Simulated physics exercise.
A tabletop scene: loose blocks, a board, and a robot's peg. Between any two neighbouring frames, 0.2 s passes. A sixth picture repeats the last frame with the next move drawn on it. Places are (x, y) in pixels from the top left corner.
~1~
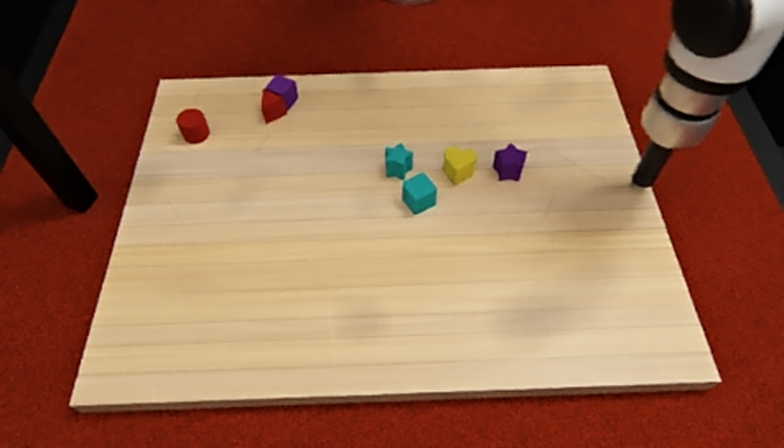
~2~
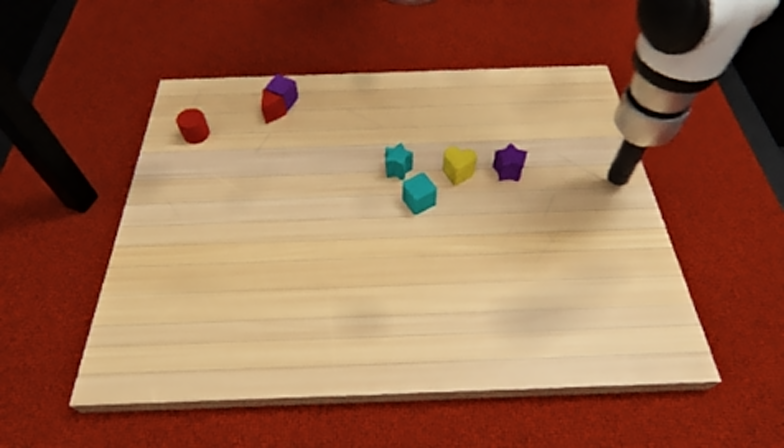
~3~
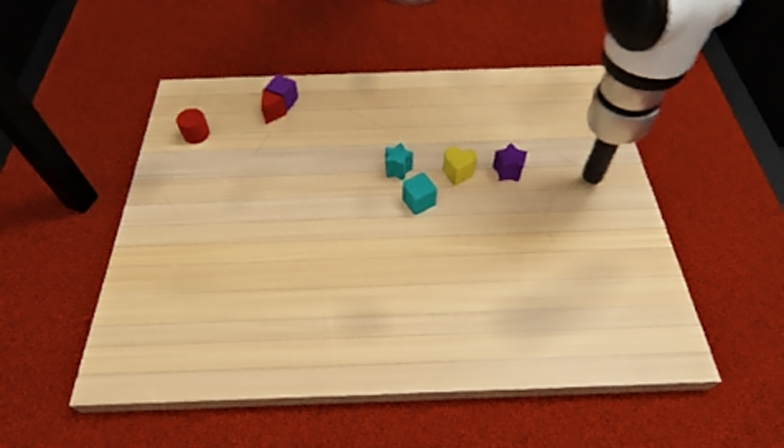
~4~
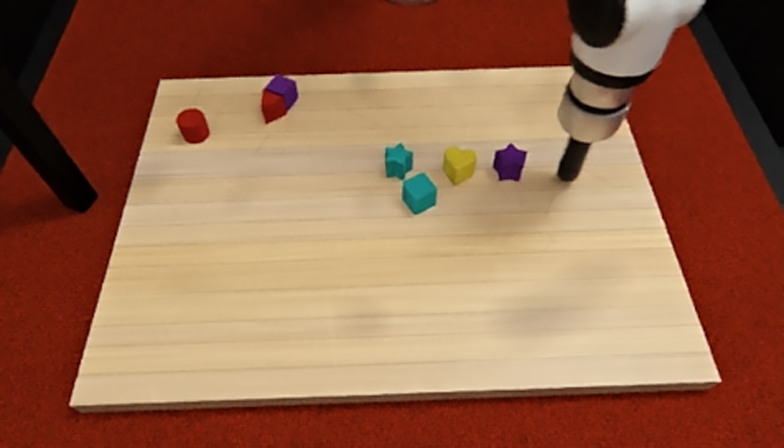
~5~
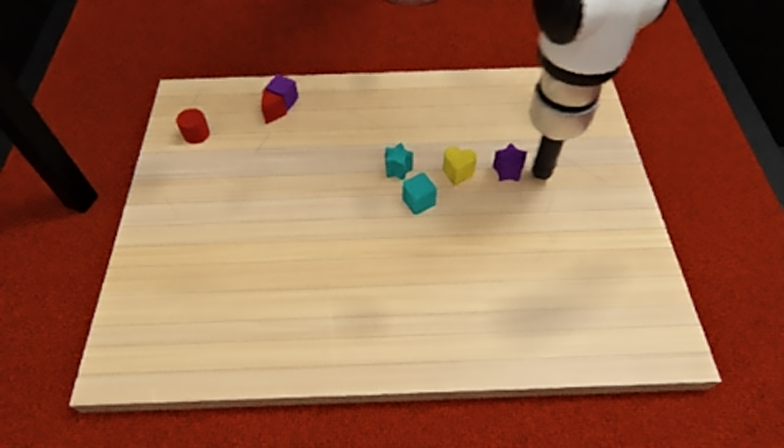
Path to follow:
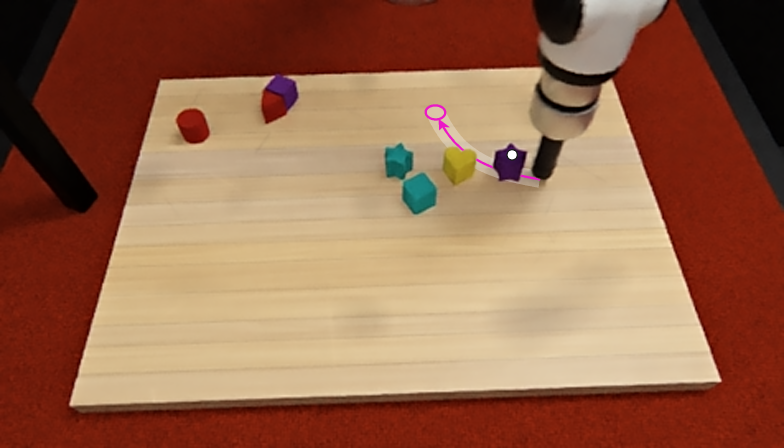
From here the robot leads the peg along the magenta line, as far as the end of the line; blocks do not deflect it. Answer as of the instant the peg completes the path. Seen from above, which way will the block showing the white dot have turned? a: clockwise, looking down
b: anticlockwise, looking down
The answer is b.
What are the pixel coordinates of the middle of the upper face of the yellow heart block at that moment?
By then it is at (433, 153).
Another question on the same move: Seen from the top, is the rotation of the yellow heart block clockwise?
No, it doesn't check out.
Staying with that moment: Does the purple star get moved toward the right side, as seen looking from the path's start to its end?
Final answer: No.
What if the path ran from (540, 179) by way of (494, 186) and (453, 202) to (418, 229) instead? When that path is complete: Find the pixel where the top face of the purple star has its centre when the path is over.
The middle of its upper face should be somewhere near (495, 151).
Drawn move, from (540, 179) over (492, 167) and (455, 143) to (435, 112); the dot is on the purple star.
What follows on the original path. One third of the way, peg (493, 160); yellow heart block (447, 156), turned 15° anticlockwise; purple star (473, 144).
Two thirds of the way, peg (456, 136); yellow heart block (433, 153), turned 70° anticlockwise; purple star (436, 126), turned 20° anticlockwise.
At the end, peg (436, 105); turquoise star still; yellow heart block (433, 153), turned 70° anticlockwise; purple star (429, 122), turned 55° anticlockwise.
